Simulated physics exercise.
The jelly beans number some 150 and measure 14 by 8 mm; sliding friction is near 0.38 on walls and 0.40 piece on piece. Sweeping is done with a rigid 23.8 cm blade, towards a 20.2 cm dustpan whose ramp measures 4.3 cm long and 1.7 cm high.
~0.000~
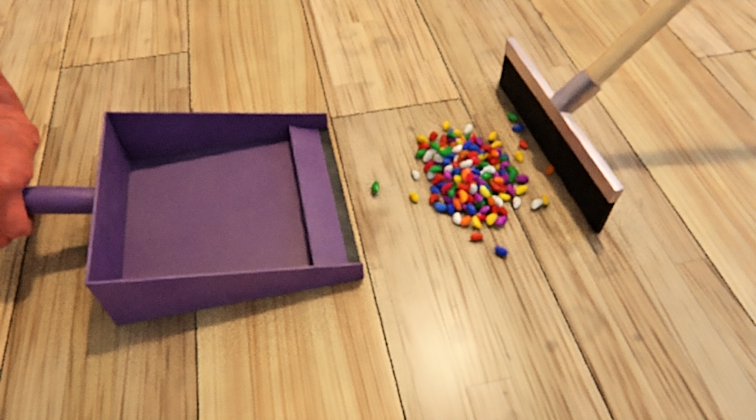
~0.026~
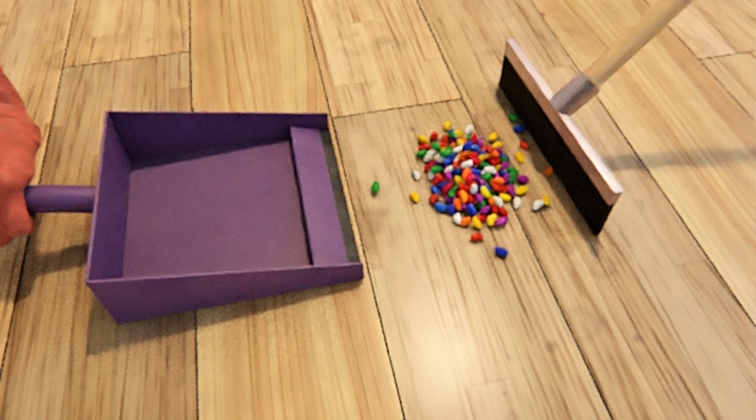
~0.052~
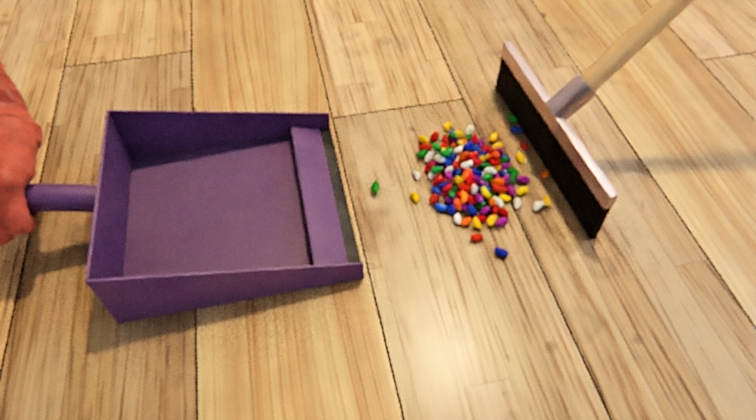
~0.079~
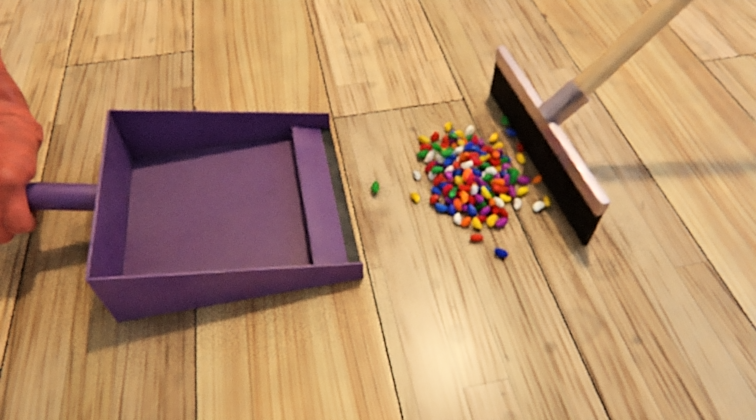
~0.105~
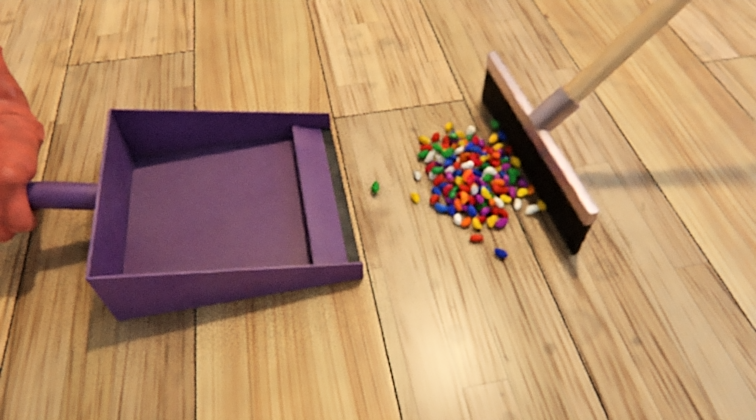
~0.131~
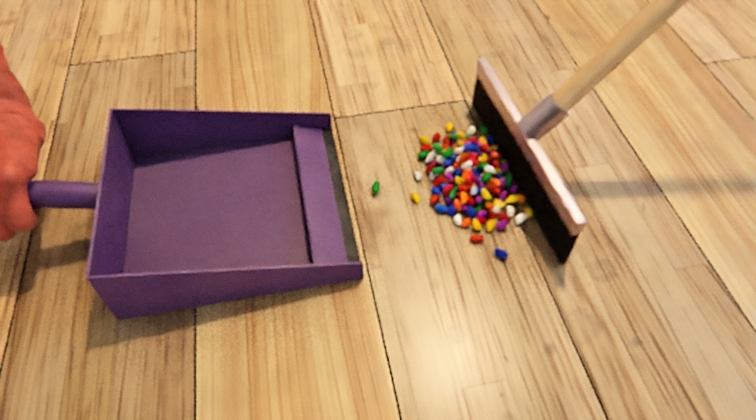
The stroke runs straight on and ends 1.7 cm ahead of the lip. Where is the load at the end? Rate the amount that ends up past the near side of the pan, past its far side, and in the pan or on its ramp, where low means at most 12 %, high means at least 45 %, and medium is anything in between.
Near side - medium, far side - low, pan - medium.
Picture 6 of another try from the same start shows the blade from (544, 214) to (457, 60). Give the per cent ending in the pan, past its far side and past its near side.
Pan 45 % / far 0 % / near 10 %.
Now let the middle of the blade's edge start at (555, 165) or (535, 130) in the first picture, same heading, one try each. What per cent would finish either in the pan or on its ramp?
The two tries give some 30 % and some 40 %.
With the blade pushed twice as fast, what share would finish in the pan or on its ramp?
I'd put it at roughly 55 per cent.
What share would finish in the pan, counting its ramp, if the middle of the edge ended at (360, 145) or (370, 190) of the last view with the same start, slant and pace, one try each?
Some 30 per cent on the first try, 40 per cent on the second.
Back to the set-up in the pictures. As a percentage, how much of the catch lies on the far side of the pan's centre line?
Estimate: Close to 20 %.
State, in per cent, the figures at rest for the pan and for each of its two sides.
Tally in %: Near side 20; far side 0; pan 40.
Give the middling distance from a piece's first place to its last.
About 16 cm.
Then, at 0.27 s, middle of the blade 10 cm from the lip; 0 % over the lip, far side 0 %, near side 5 %.
After 0.37 s, middle of the blade 4 cm from the lip; 10 % over the lip, far side 0 %, near side 15 %.
After 0.60 s, middle of the blade 2 cm from the lip; 40 % over the lip, far side 0 %, near side 20 %.
In the end, at 2.5 s, near side 20 %, far side 0 %, pan 40 %, in front of the lip or behind the blade 40 %.
